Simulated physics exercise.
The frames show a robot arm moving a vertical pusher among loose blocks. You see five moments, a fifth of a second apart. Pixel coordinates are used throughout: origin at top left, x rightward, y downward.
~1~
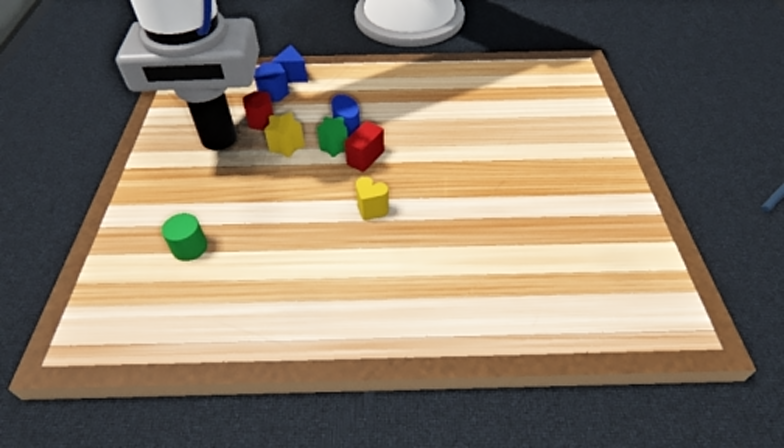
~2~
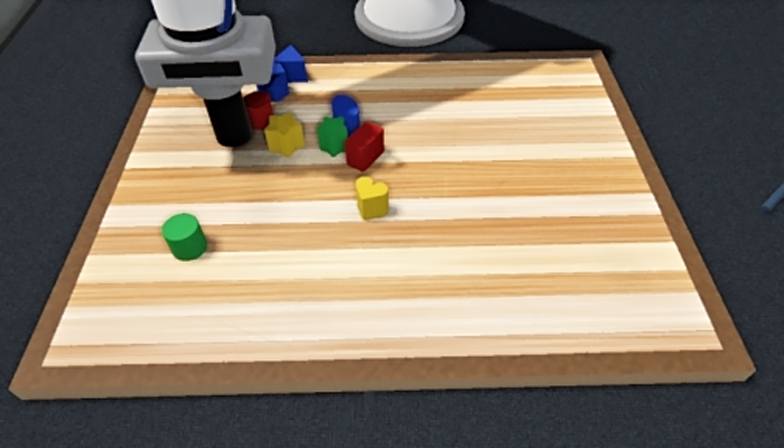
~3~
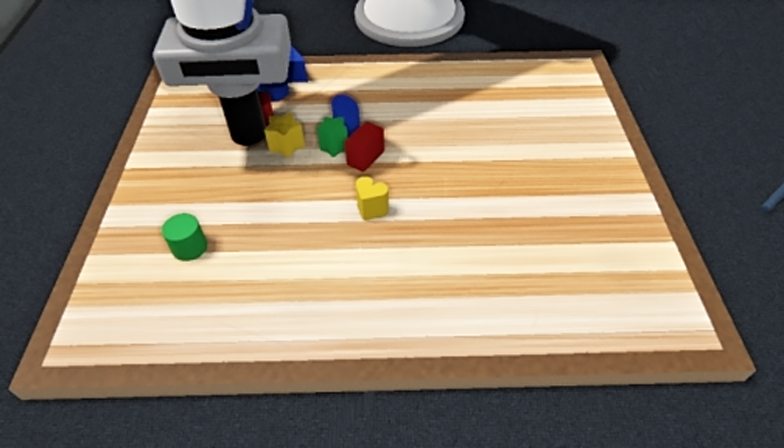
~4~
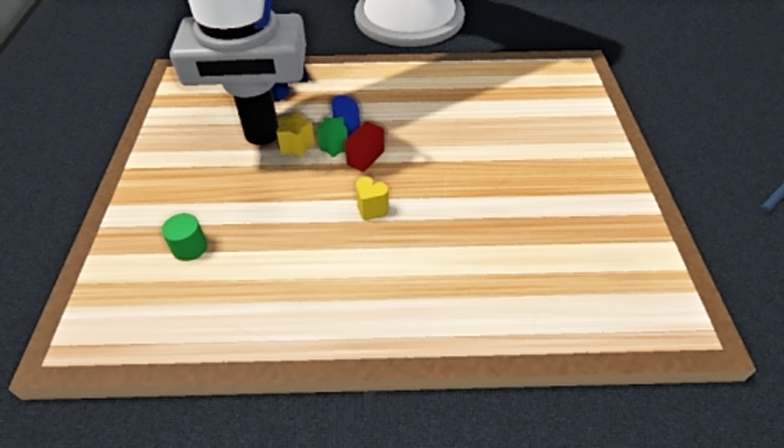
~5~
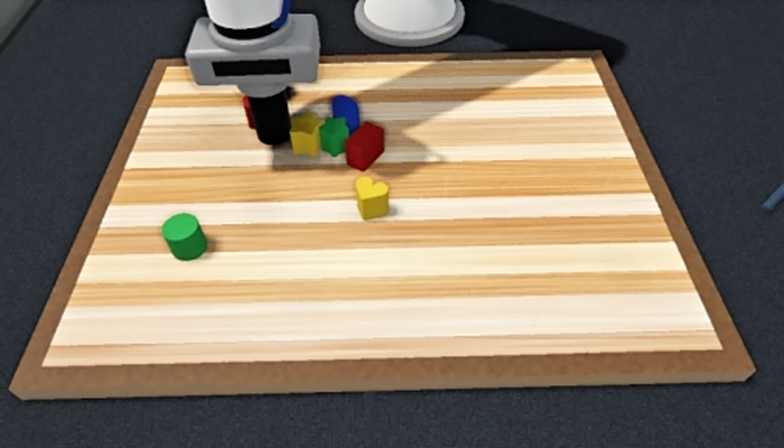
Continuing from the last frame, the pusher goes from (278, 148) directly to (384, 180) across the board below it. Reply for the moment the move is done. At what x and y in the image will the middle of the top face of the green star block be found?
In the picture, it is at (382, 118).
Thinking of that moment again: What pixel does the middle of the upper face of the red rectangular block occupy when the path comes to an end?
In the picture, it is at (409, 138).
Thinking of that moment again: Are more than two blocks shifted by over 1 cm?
Yes.
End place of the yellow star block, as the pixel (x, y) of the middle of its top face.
The middle of the upper face of the yellow star block will lie at about (356, 126) in the picture.
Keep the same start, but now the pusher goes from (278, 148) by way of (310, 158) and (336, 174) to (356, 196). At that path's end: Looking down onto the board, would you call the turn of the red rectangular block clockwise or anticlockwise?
Spin direction: Clockwise.
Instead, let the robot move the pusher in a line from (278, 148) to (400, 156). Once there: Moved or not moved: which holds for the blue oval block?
The block moves away from its spot.
On the path given first. One third of the way, pusher (311, 144); yellow star block (338, 125), turned 25° anticlockwise; green star block (366, 123); blue oval block (348, 104), turned 15° anticlockwise; red rectangular block (376, 138), turned 20° clockwise.
Two thirds of the way, pusher (347, 155); yellow star block (356, 126), turned 70° anticlockwise; green star block (381, 118); blue oval block (348, 104), turned 15° anticlockwise; red rectangular block (386, 138), turned 15° clockwise.
At the end, pusher (383, 166); yellow star block (356, 126), turned 75° anticlockwise; green star block (382, 118); blue oval block (348, 104), turned 15° anticlockwise; red rectangular block (409, 138), turned 40° anticlockwise.
